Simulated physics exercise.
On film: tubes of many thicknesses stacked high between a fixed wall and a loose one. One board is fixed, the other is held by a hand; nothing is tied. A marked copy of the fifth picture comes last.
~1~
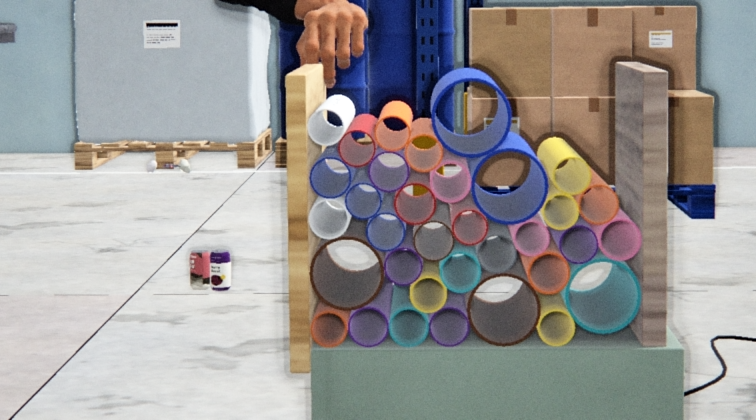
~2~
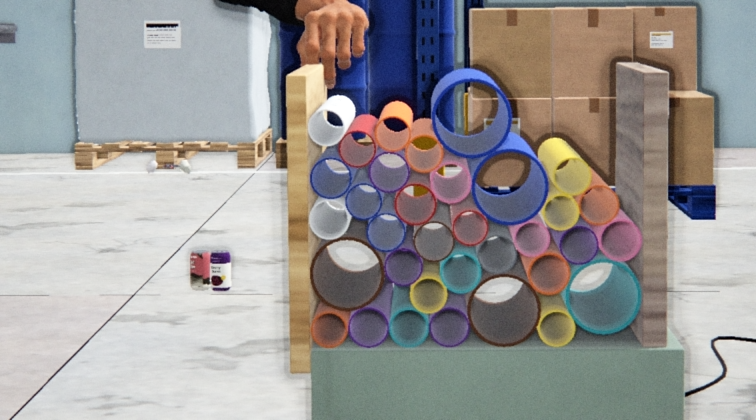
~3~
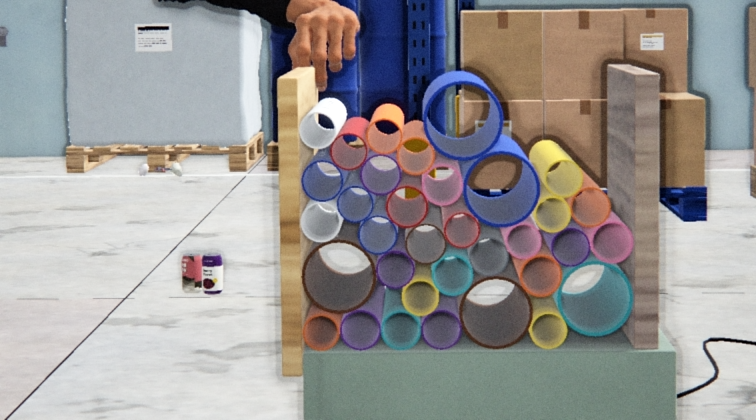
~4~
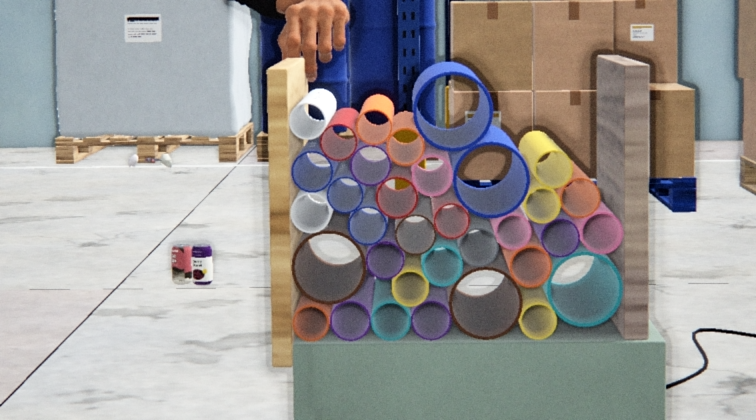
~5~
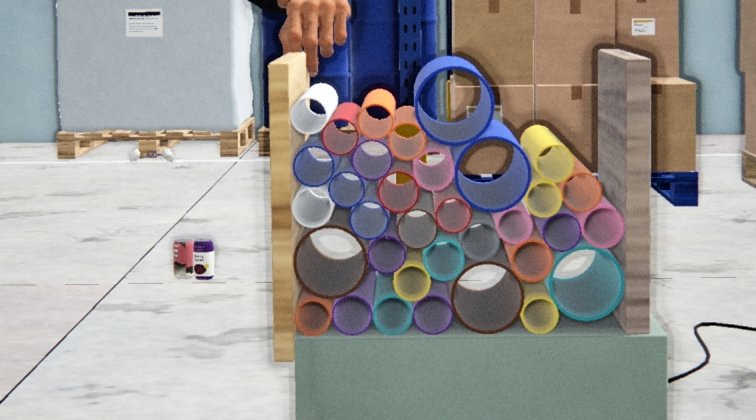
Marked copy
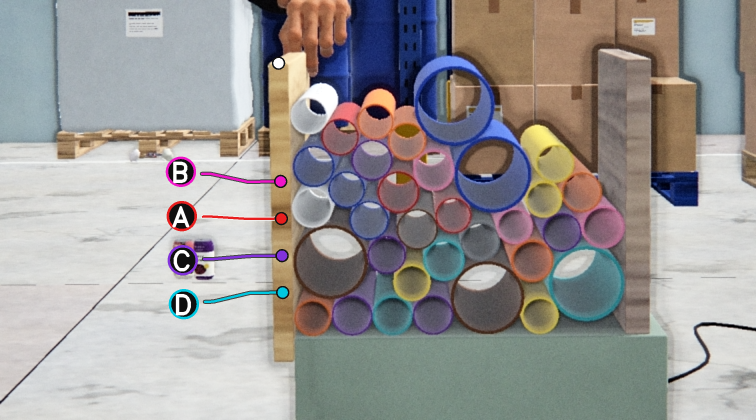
At first, colored tubes of various sizes sit stacked between two upright side boards on a green base, with a hand at the top of the left board. The view then shifts slightly, moving everything a little left and up together, while the stack itself shows no clear change and the hand stays put.
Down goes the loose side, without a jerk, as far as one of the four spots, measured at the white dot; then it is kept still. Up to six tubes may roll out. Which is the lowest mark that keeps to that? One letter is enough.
The lowest mark that will do is A.
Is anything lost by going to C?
Yes.
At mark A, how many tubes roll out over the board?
With A, three.
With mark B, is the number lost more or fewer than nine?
It loses fewer than nine.
On the copy, A at (281, 219); B at (281, 182); C at (282, 256); D at (283, 292); the white dot at (278, 63).
On A. First, top of the board (291, 135).
Then, top of the board (292, 215).
Finally, top of the board (292, 218), three out over the board.
By contrast, B one out over the board; C more than six out over the board; D more than six out over the board.
